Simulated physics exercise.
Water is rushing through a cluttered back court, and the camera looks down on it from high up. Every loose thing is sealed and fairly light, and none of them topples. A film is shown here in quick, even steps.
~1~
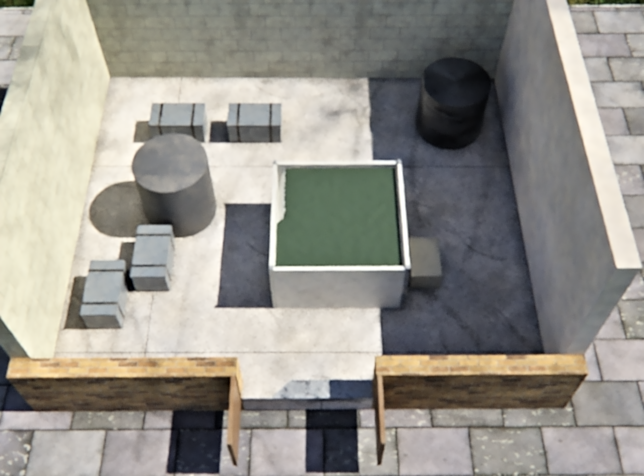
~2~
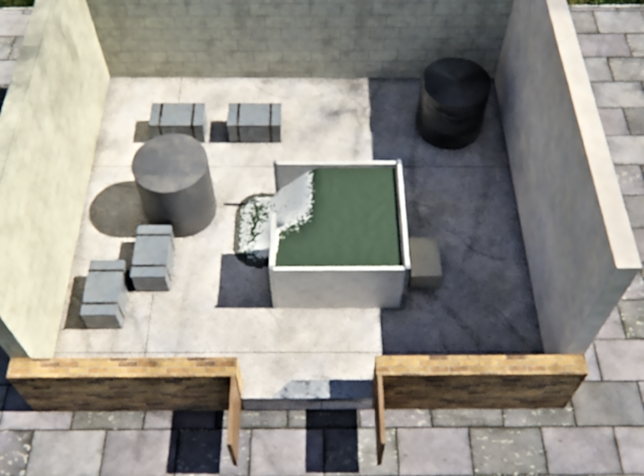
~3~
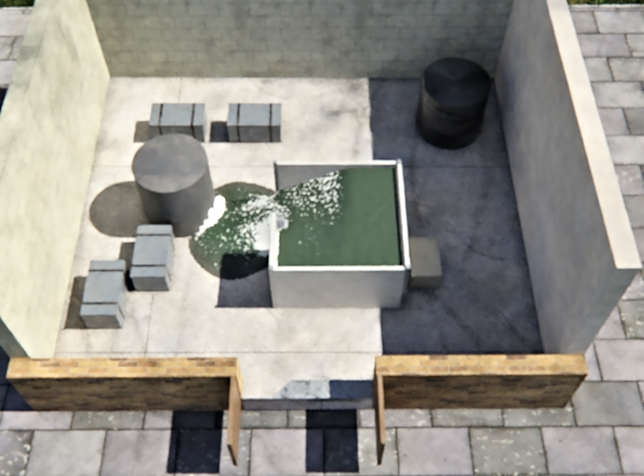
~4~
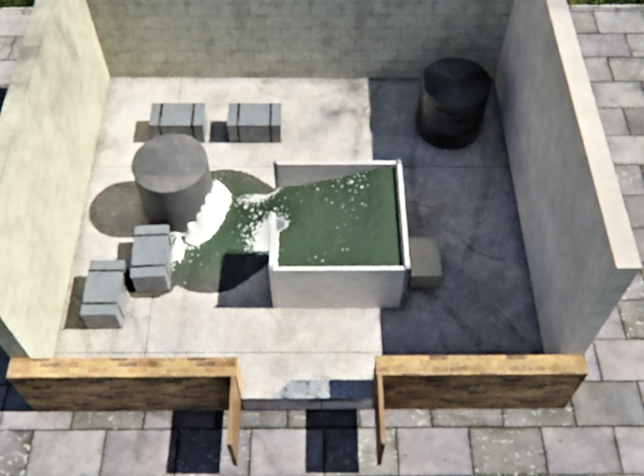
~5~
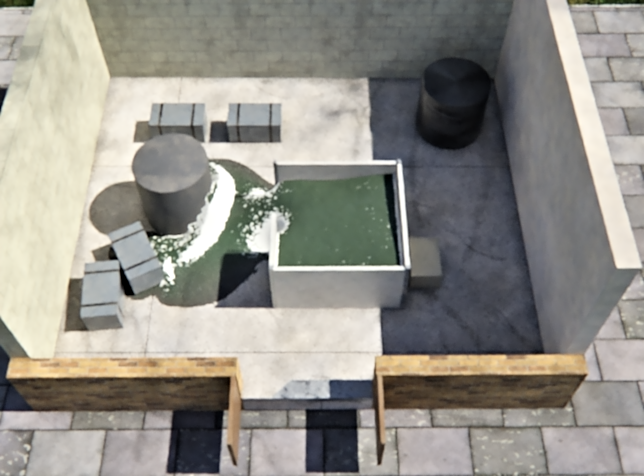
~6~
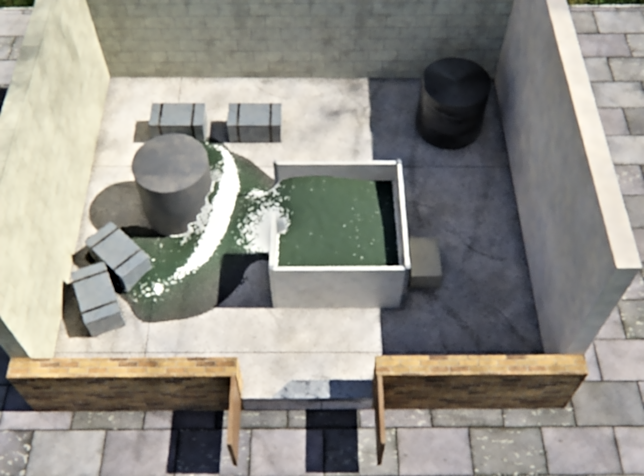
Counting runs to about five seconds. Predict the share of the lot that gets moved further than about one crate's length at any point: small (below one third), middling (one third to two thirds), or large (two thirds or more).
The share is large, two thirds or more.
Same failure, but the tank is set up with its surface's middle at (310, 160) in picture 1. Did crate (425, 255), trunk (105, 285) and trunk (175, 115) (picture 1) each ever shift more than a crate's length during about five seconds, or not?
In turn: Under that mark, beyond that mark, beyond that mark.
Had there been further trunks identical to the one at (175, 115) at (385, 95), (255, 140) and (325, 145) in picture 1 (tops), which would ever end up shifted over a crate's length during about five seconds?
Taking them one at a time: Falls short; goes the distance; falls short.
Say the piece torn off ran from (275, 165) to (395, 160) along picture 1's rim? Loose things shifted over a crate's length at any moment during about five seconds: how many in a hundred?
Around 80 per cent.
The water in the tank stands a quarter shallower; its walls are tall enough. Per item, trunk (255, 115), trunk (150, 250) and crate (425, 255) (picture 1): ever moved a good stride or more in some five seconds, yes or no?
Well, one by one: Carried that far, carried that far, not carried that far.
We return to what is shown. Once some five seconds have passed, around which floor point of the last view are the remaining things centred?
Roughly at (255, 204).
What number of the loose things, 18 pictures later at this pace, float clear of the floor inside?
I get 3.
A moment on, 2 of 5 are well off their spots; 1 afloat.
Next, 4 of 5 are well off their spots; 3 afloat.
Later, 3 of 5 are well off their spots; 3 afloat.
In the end, 2 of 5 are well off their spots, and 4 have been at some point; 3 afloat.
